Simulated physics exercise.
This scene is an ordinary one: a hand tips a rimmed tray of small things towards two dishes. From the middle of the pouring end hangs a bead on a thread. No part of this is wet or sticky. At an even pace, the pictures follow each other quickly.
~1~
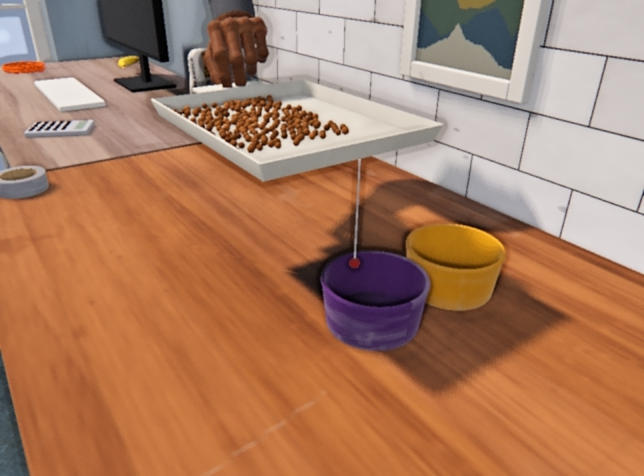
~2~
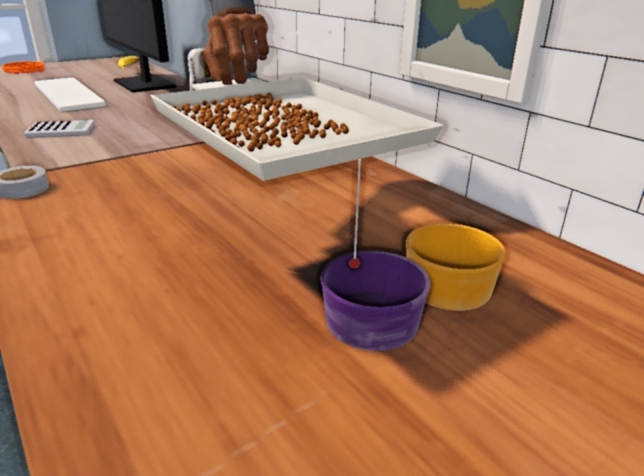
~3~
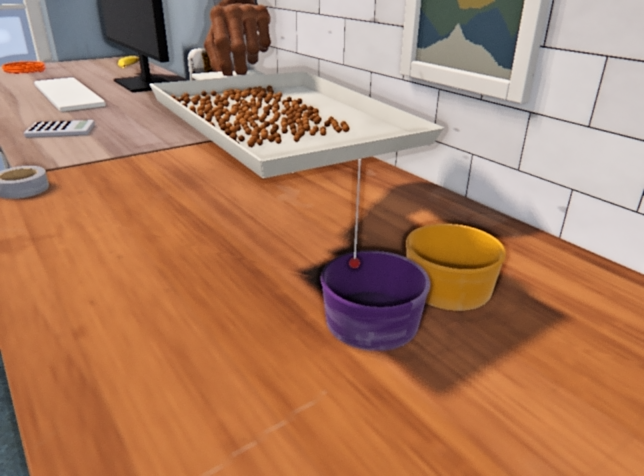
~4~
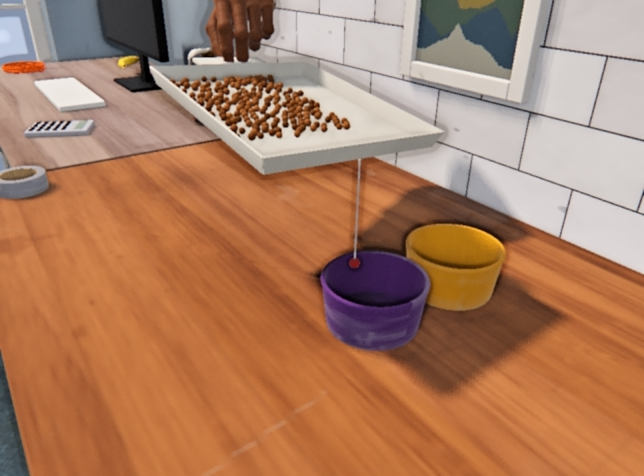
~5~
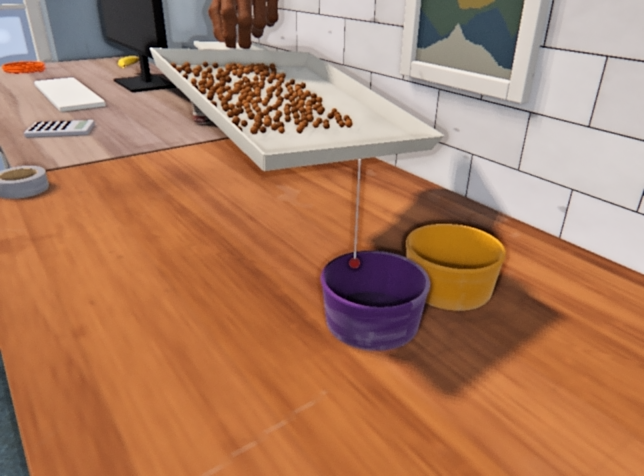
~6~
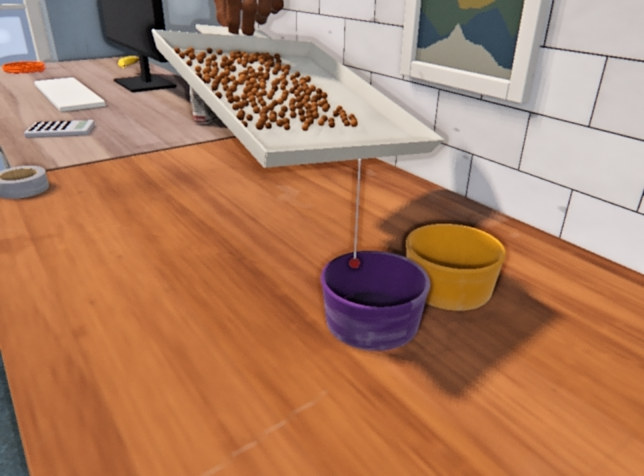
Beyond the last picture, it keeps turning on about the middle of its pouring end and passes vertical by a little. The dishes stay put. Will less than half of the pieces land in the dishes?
No, most of them land there.
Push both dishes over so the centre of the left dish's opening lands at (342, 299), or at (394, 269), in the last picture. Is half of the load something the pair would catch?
With the first shift the pair saves beyond half; with the second, beyond half.
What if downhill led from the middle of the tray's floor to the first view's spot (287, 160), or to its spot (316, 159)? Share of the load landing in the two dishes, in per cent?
For the first aim it is 0 in a hundred, for the second 0 in a hundred.
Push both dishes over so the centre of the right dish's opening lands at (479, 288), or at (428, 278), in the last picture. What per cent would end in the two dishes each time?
Around 20 and then 60 per cent.
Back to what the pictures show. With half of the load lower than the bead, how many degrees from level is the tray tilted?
Tilt: Around 85 degrees.
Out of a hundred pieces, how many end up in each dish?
At the end, 20 percent of the load sits in the left dish and 60 percent in the right dish.
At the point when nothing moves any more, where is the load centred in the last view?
I'd say the middle ends up at about (442, 286).
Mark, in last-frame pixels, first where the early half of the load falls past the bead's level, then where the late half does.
Near (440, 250) to start, and near (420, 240) afterwards.
Just after the last frame, tray tipped steeply; roughly two thirds on the tray; just a few in the left dish; about a tenth in the right dish; just a few outside both; about a tenth in the air.
A moment on, tray tipped past a quarter turn; just a few on the tray; roughly a quarter in the left dish; roughly half in the right dish; roughly a quarter outside both; about a tenth in the air.
Further on, tray tipped past a quarter turn; roughly a quarter in the left dish; roughly half in the right dish; roughly a quarter outside both.
When it is over, tray tipped past a quarter turn; roughly a quarter in the left dish; roughly half in the right dish; roughly a quarter outside both.
